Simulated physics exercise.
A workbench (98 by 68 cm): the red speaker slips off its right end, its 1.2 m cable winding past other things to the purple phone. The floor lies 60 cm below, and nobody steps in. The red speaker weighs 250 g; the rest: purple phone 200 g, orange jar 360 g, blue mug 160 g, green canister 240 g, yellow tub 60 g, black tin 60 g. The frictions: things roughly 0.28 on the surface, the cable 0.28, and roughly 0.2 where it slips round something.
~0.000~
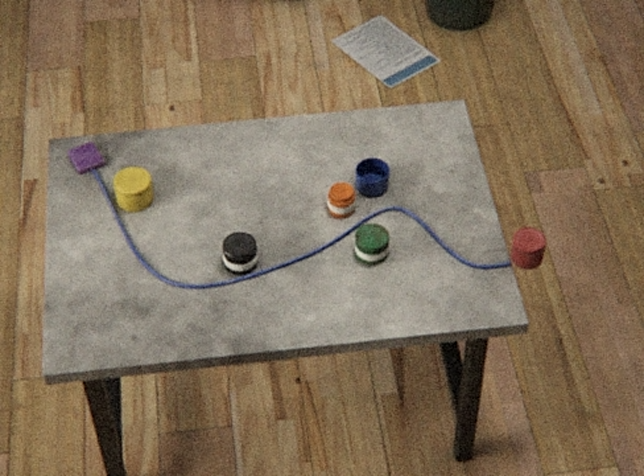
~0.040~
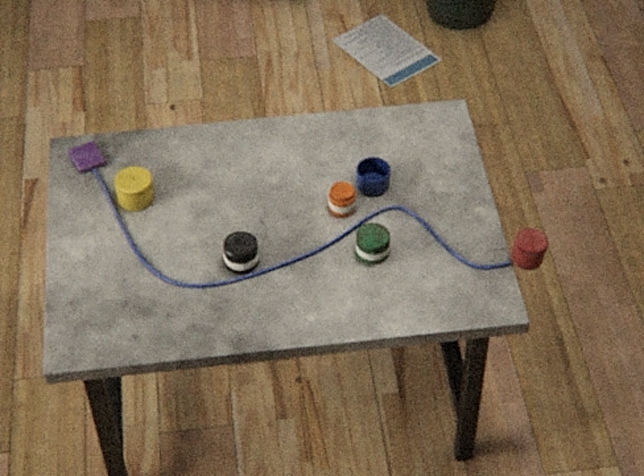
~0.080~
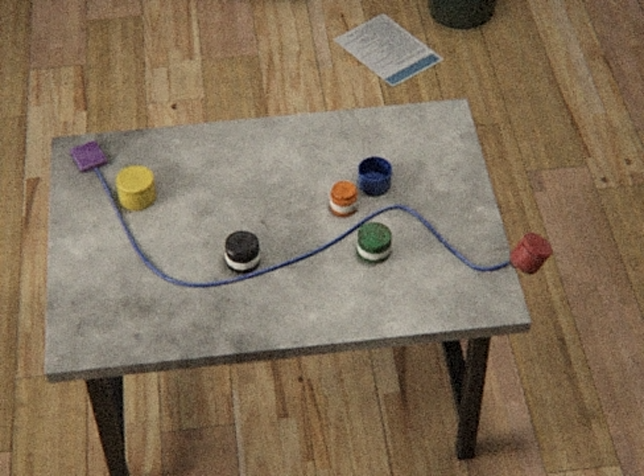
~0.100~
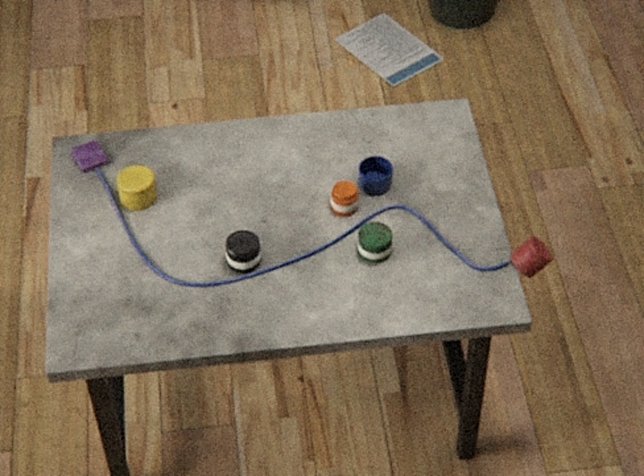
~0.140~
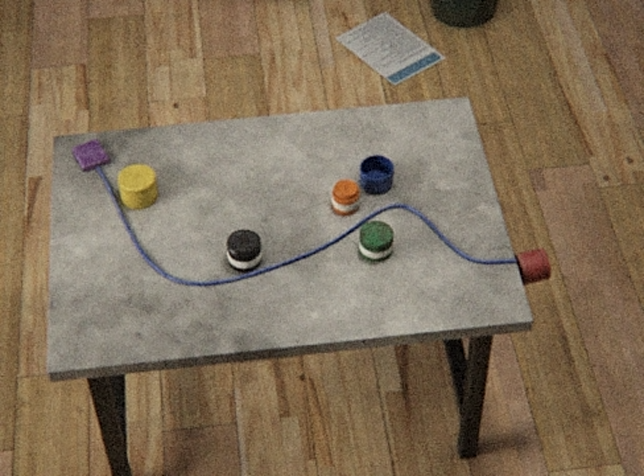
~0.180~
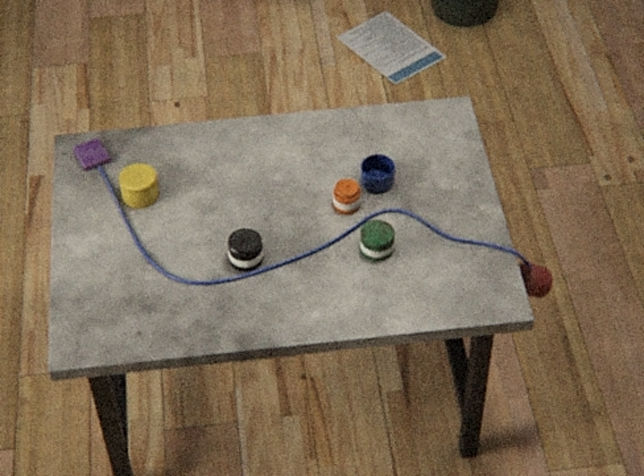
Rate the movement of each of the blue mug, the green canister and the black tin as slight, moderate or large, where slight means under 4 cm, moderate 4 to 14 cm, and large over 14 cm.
Ratings - blue mug: Slight; green canister: Slight; black tin: Large.
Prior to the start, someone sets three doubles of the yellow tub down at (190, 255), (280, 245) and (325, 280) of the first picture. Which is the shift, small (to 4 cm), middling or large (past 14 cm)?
Taken in order, they show a lot of movement, a lot of movement, and finally only a little movement.
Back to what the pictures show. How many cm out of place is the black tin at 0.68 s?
Approx. shift - black tin 60 cm.
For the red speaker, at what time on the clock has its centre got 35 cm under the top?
Close to 0.38 s.
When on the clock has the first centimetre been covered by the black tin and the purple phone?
For the black tin it's 0.28 s, while the purple phone gets there at 0.32 s.
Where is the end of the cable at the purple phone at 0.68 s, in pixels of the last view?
In the last view it is close to (214, 191).
At 0.4 s, the cable's tail end at (126, 177); black tin 26 cm off its start, yellow tub 11 cm off its start, purple phone 7 cm off its start.
At 0.7 s, the cable's tail end at (214, 191); black tin 56 cm off its start, purple phone 29 cm off its start, yellow tub 22 cm off its start.
At 0.9 s, the cable's tail end at (249, 202); black tin over the edge, purple phone 38 cm off its start at (236, 208), yellow tub 22 cm off its start at (207, 122).
At 1.2 s, the cable's tail end at (249, 202); black tin over the edge, purple phone 38 cm off its start, yellow tub 22 cm off its start.
At 2.4 s, the cable's tail end at (249, 202); black tin over the edge, green canister 1 cm off its start at (379, 234), blue mug 0 cm off its start at (378, 166), purple phone 38 cm off its start at (236, 208).
